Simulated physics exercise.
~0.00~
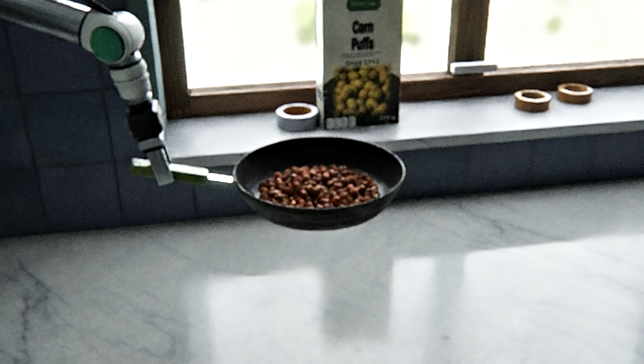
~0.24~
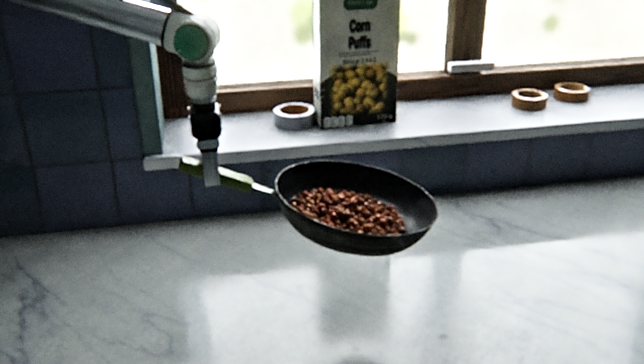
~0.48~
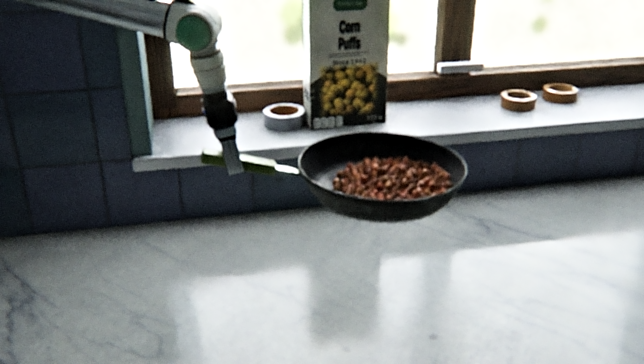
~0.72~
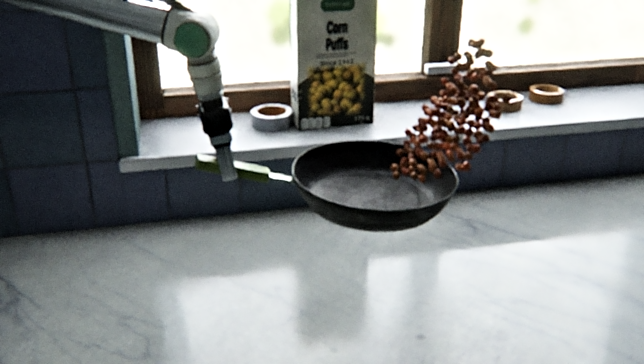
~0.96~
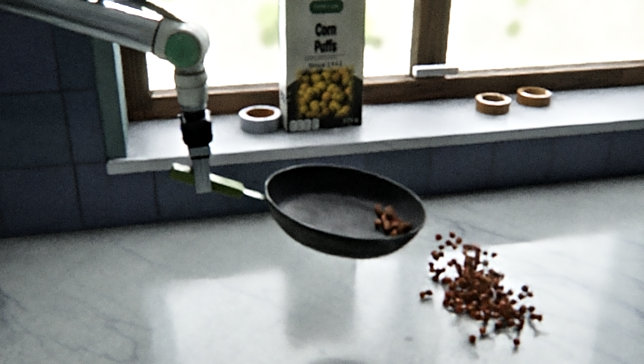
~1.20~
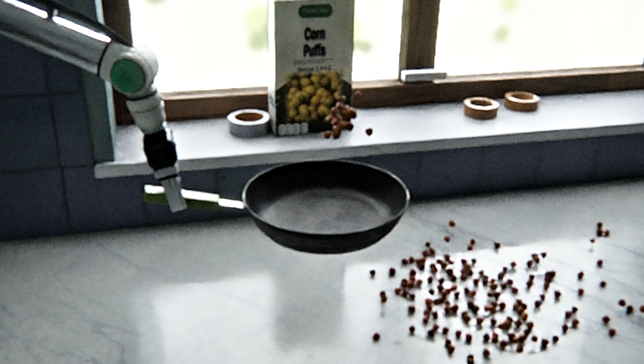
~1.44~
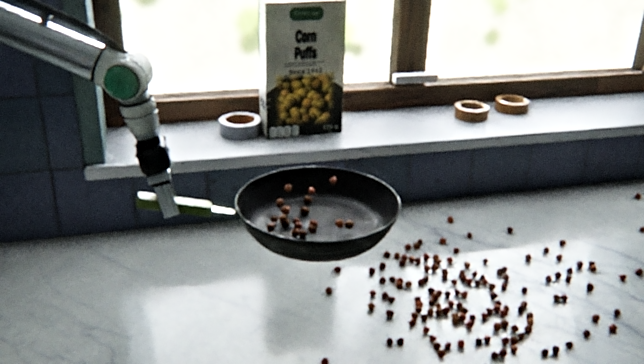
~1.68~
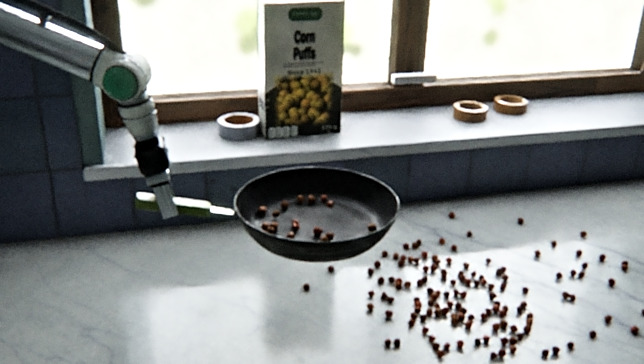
Hazelnuts flying out of a black frying pan tossed by a robot arm, scattering across a marble counter, a few staying inside.
